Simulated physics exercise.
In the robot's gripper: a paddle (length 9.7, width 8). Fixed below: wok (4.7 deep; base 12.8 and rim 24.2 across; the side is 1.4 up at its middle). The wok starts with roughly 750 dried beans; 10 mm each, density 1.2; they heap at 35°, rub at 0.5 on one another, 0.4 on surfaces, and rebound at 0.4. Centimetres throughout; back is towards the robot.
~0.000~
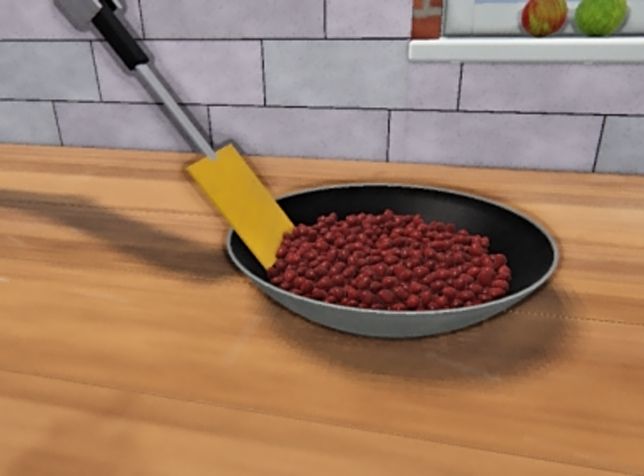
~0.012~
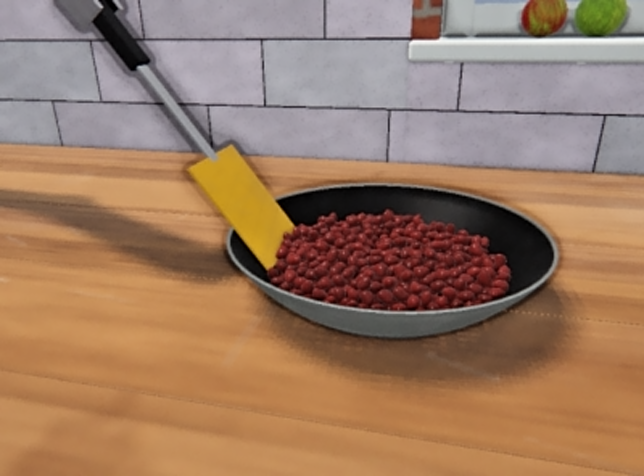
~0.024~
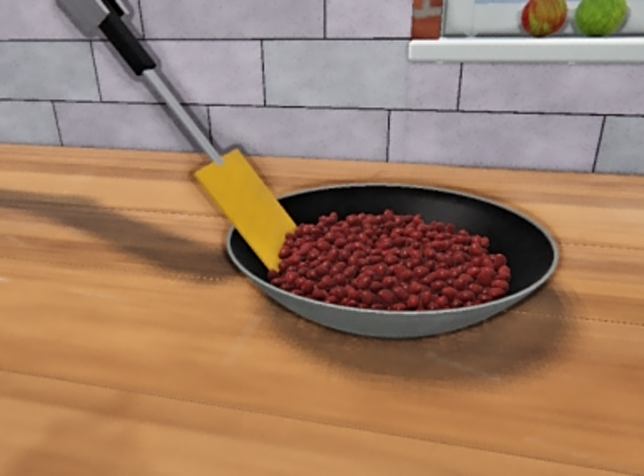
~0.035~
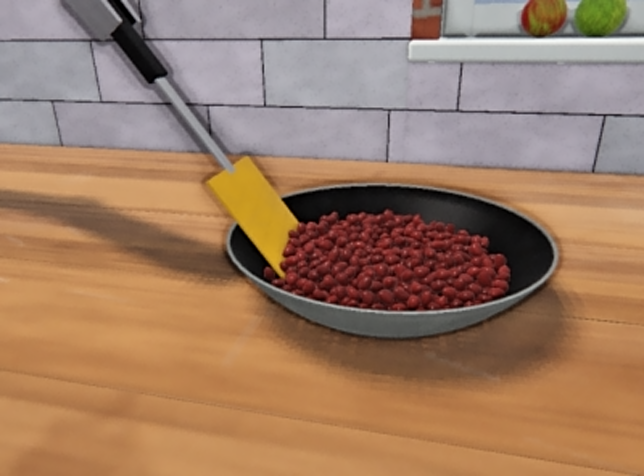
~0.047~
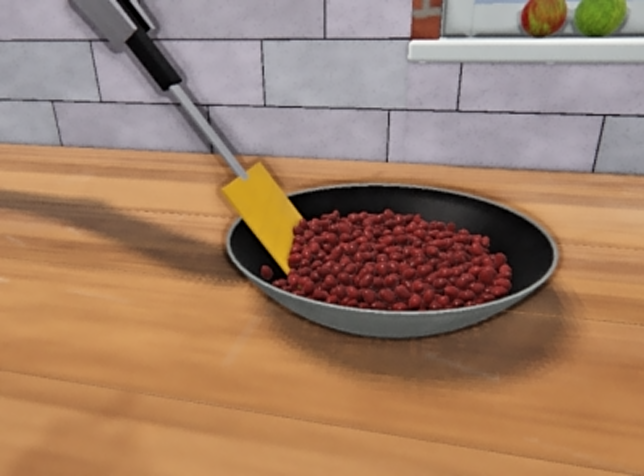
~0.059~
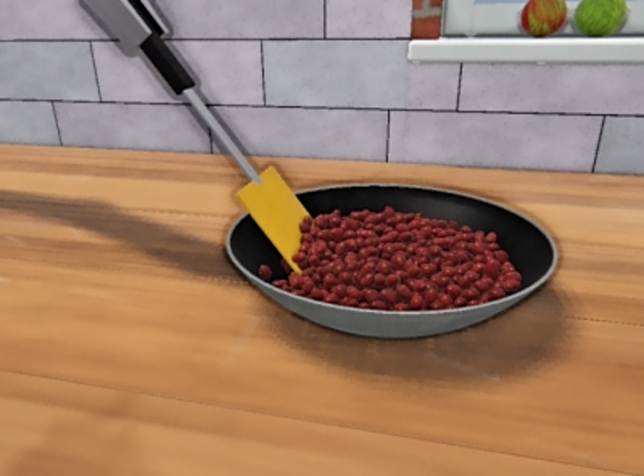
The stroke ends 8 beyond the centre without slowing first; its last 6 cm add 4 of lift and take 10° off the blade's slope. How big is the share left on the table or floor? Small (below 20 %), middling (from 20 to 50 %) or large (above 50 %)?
Answer: Middling; from 20 to 50 % of the dried beans finish on the table or floor.
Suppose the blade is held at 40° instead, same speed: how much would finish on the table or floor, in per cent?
In that case some 40 per cent.
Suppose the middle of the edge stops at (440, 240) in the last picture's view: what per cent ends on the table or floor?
Some 10 per cent.
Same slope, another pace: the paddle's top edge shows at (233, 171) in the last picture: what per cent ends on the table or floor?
About 25 per cent.
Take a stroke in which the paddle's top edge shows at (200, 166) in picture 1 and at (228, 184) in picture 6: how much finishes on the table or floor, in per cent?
About 25 per cent.
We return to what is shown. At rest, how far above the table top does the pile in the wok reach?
Roughly 5.0 cm.
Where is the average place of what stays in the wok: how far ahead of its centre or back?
About 3.0 cm ahead.
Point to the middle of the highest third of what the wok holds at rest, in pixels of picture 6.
At about (465, 267).
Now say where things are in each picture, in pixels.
The paddle top edge at (211, 155), sloping 53°; upper third of the load around (389, 254), from x 275 to 505, top at y 215; 750 in the wok, in the first frame.
The paddle top edge at (212, 156), sloping 53°; upper third of the load around (389, 254), from x 275 to 505, top at y 215, in the second frame.
The paddle top edge at (217, 160), sloping 53°; upper third of the load around (386, 254), from x 275 to 505, top at y 215, in the third frame.
The paddle top edge at (229, 168), sloping 53°; upper third of the load around (381, 254), from x 270 to 505, top at y 215, in the fourth frame.
The paddle top edge at (242, 175), sloping 53°; upper third of the load around (380, 252), from x 265 to 505, top at y 215, in the fifth frame.
The paddle top edge at (255, 179), sloping 53°; upper third of the load around (385, 249), from x 265 to 515, top at y 210; 750 in the wok, in the sixth frame.
After 0.10 s, sloping 53°, highest piece 7 above the table; 749 in the wok, 1 on the blade or in flight.
After 0.15 s, sloping 50°, highest piece 10 above the table; 736 in the wok, 14 on the blade or in flight.
After 0.37 s, sloping 43°, highest piece 18 above the table; 476 in the wok, 125 on the table or floor, 149 on the blade or in flight.
After 1.42 s, sloping 43°, highest piece 5 above the table; 476 in the wok, 274 on the table or floor.
In the end, 476 in the wok, 274 on the table or floor. That is 37 % on the table or floor.
